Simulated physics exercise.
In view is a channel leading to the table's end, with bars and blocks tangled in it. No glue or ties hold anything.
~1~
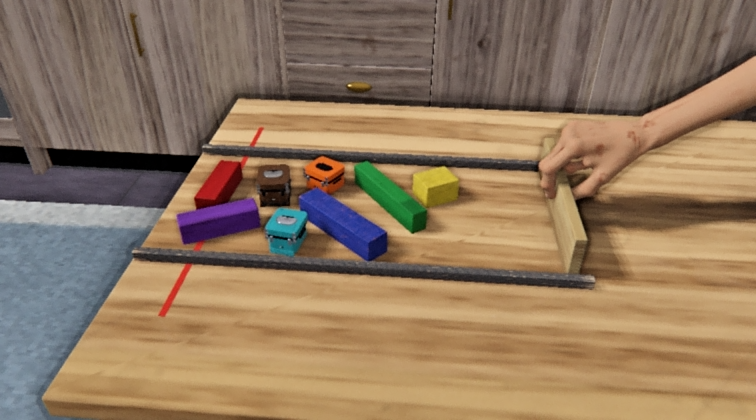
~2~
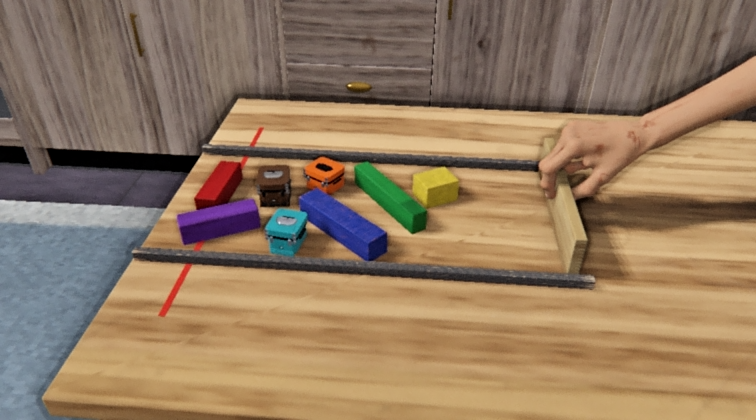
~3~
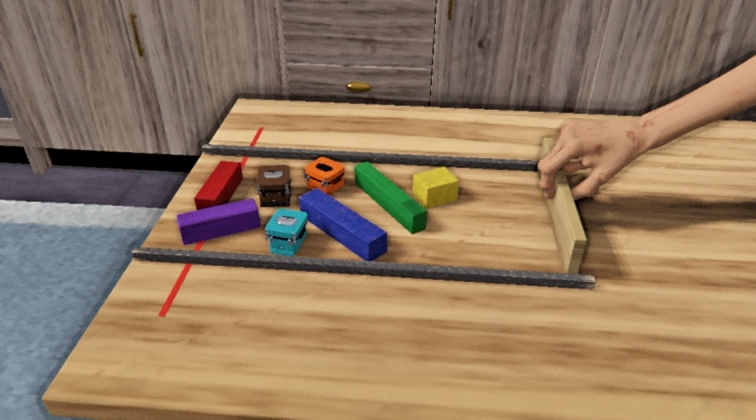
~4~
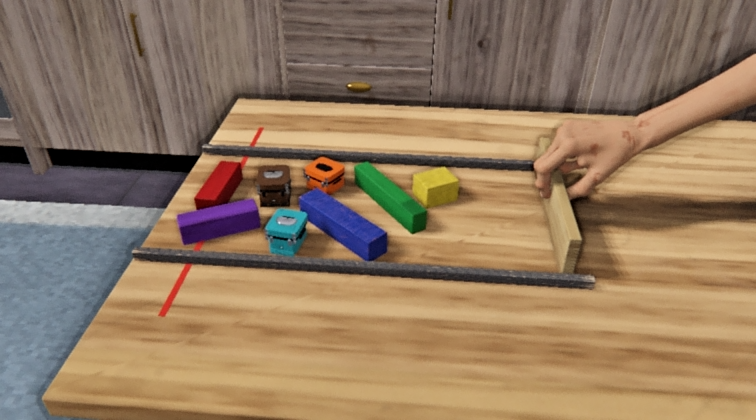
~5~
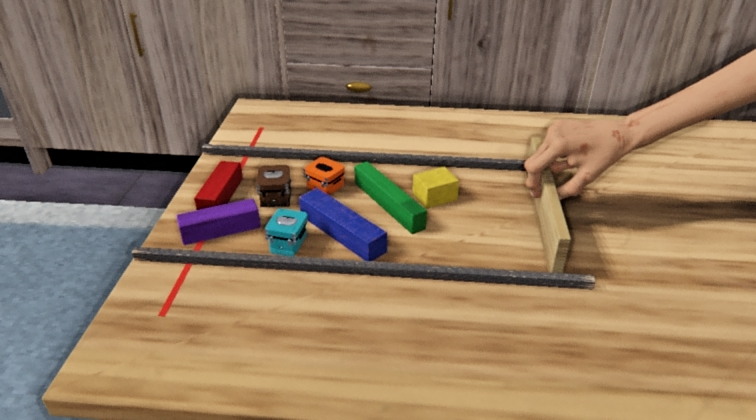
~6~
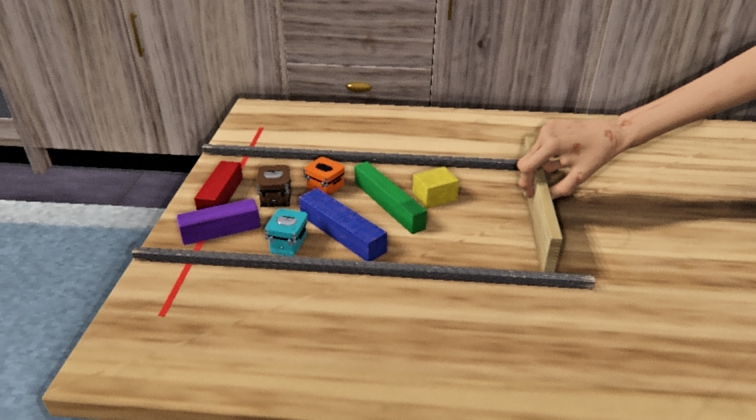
A hand slides a wooden board slightly left between two rails toward colorful blocks and cases.
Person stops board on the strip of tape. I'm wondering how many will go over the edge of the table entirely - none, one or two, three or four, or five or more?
It sends over the edge three or four pieces.
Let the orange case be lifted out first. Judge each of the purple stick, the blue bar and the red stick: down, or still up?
The purple stick comes off; the blue bar stays put; the red stick comes off.
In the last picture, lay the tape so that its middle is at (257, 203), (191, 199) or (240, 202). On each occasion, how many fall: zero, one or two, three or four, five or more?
Taking the three tapes one at a time, the answers are either one or two, then five or over, then 3 or 4.
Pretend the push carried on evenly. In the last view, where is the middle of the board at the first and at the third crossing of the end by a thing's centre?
The first one at (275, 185), the next at (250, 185).
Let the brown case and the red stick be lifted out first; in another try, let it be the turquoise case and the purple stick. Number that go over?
Falls come to 2 the first time and 3 the other time.
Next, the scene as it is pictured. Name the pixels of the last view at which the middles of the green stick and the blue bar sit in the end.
Reading them off: First (190, 190); then (174, 213).
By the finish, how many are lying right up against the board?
That would be 3 of them.
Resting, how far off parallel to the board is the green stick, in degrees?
I'd say it's about 30° out of line.
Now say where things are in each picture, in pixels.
In the first frame, red stick (220, 188); purple stick (219, 221); brown case (275, 185); board (559, 201); tape (223, 201).
In the second frame, purple stick (219, 221); blue bar (342, 224).
In the third frame, brown case (275, 186); green stick (389, 196).
In the fourth frame, red stick (220, 188); turquoise case (288, 232).
In the fifth frame, purple stick (219, 221); board (545, 200).
In the sixth frame, red stick (220, 188); purple stick (219, 221); brown case (275, 186); board (538, 200); tape (223, 201).
Soon after, none off yet; red stick at rest near (220, 188); purple stick at rest near (219, 221); brown case at rest near (275, 186).
At rest, the number that fall off is three or four; fallen, orange case, brown case, purple stick and red stick.
